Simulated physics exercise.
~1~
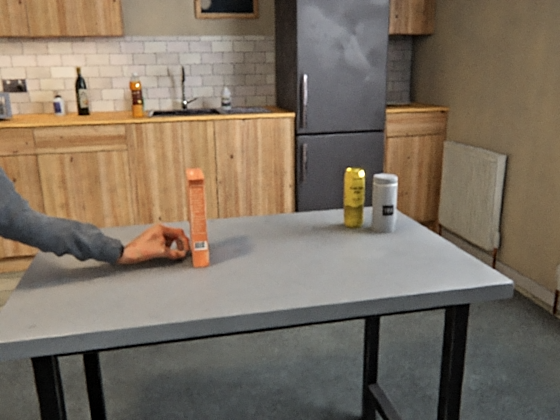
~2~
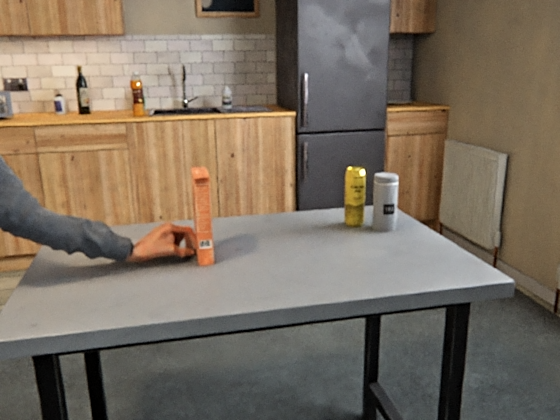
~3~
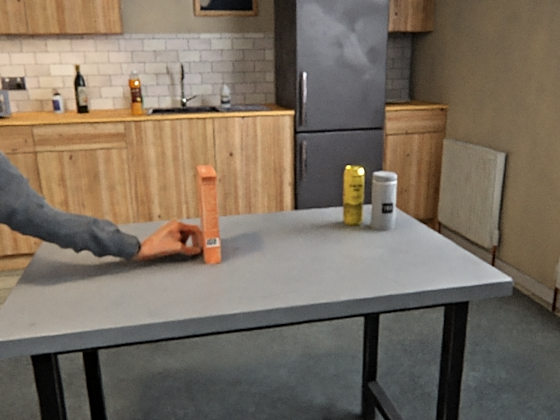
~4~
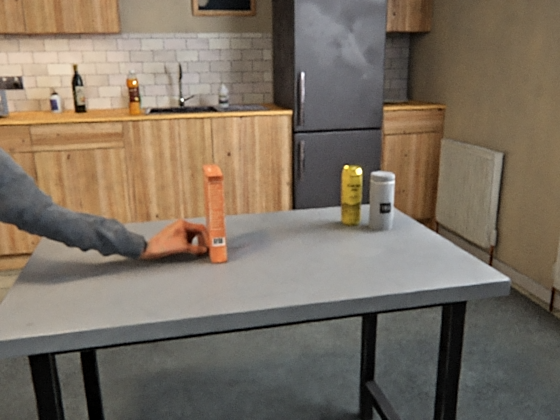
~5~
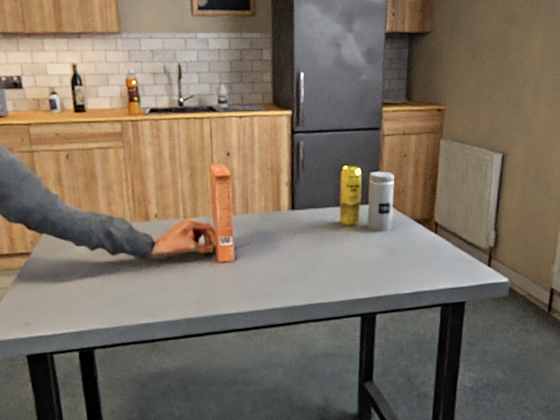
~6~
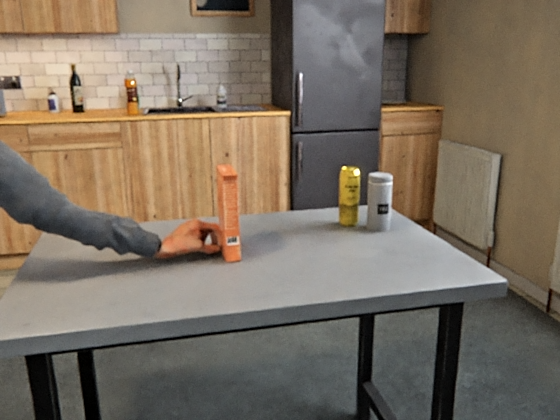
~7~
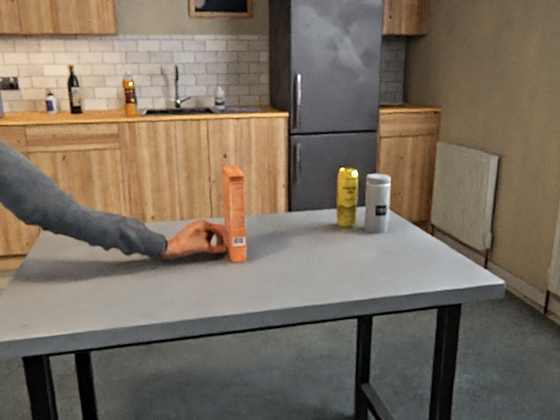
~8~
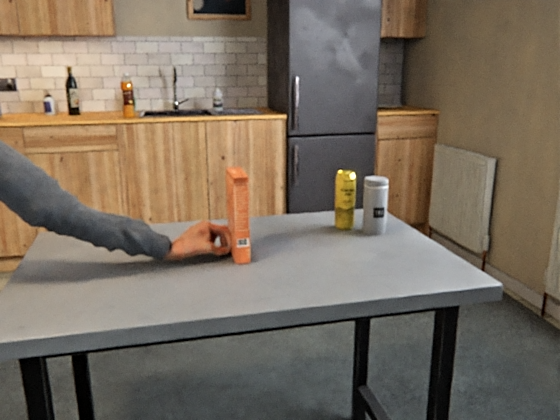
In a kitchen, a hand reached across a grey table and slowly pushed a tall orange packet a short way to the right, while a yellow can and grey jar stayed put, and the packet ended up still standing with the fingers beside it.
